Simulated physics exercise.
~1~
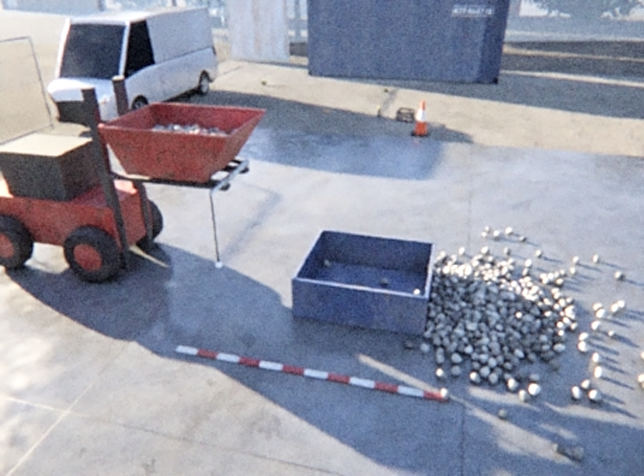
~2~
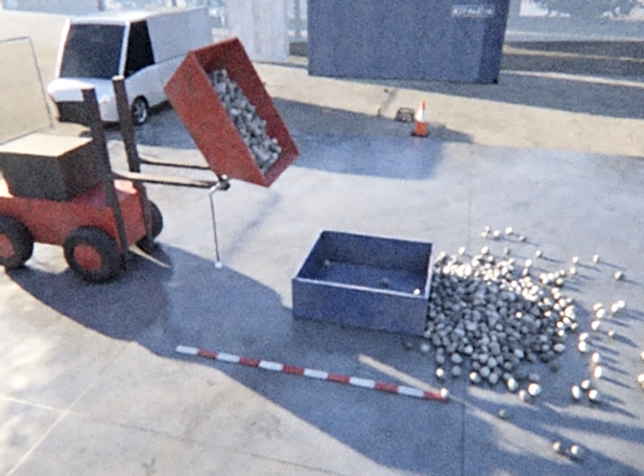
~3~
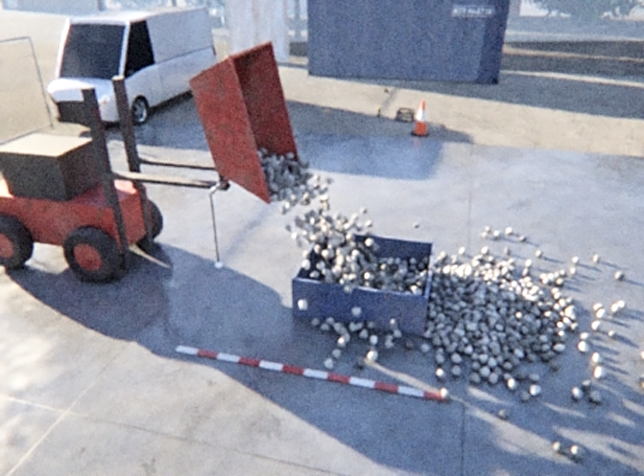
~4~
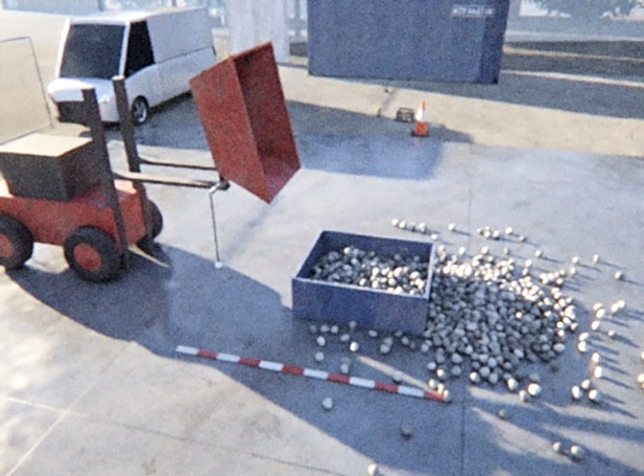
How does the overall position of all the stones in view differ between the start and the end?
At the start, the stones are split between the raised skip on the left and the pile to the right of the bin. By the end, they are farther right and lower overall, lying in the bin and on the ground around it.
